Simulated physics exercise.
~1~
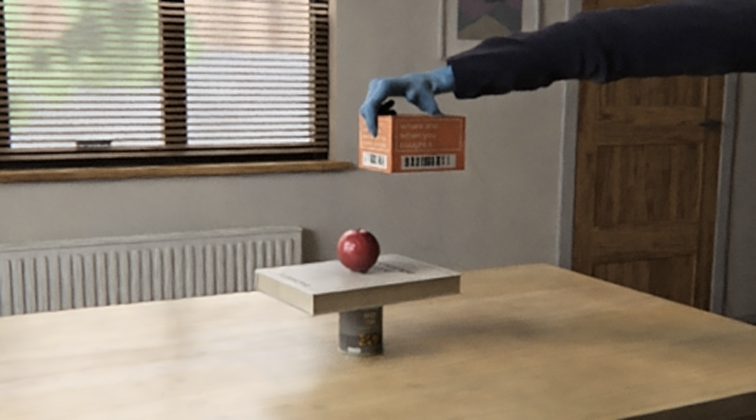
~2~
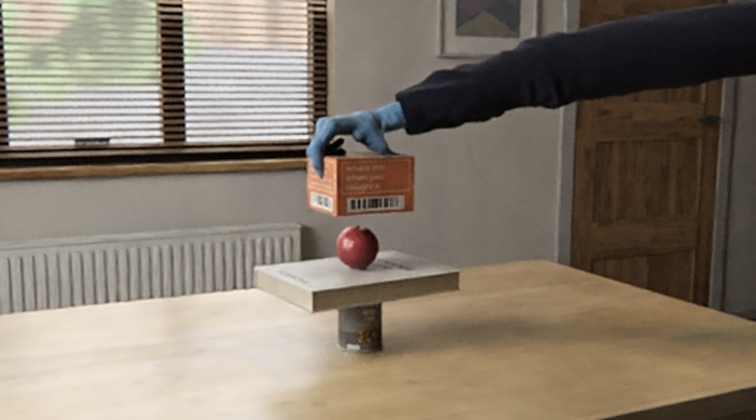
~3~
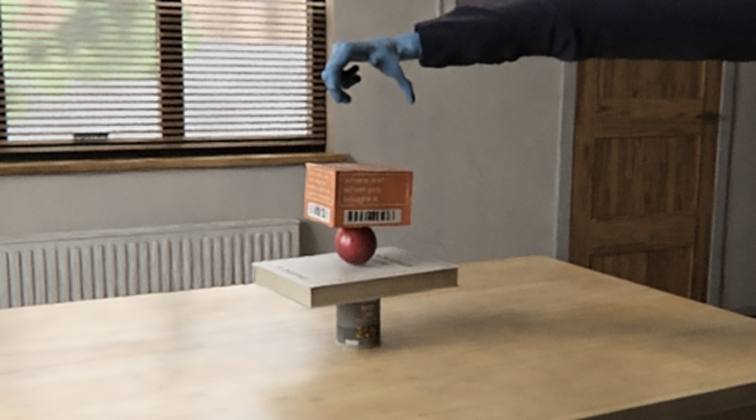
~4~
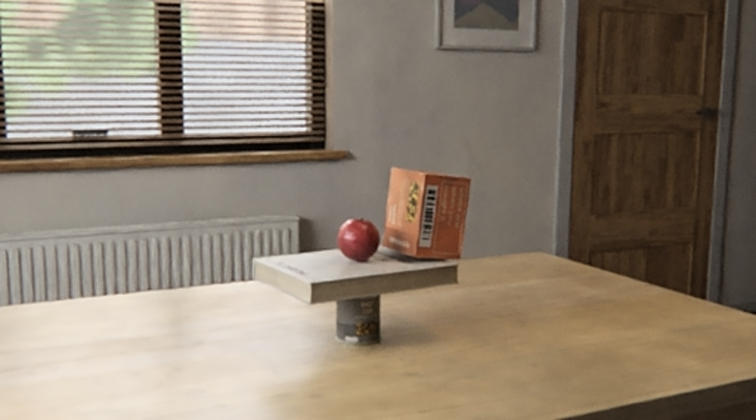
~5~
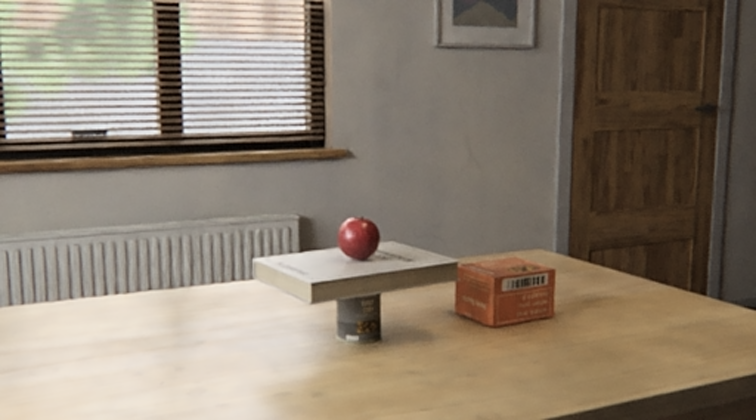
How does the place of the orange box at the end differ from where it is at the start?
At the start the orange box is held in the air above the stack, a little to the right of the apple. At the end it rests on the table, lower and farther right, beside the book.
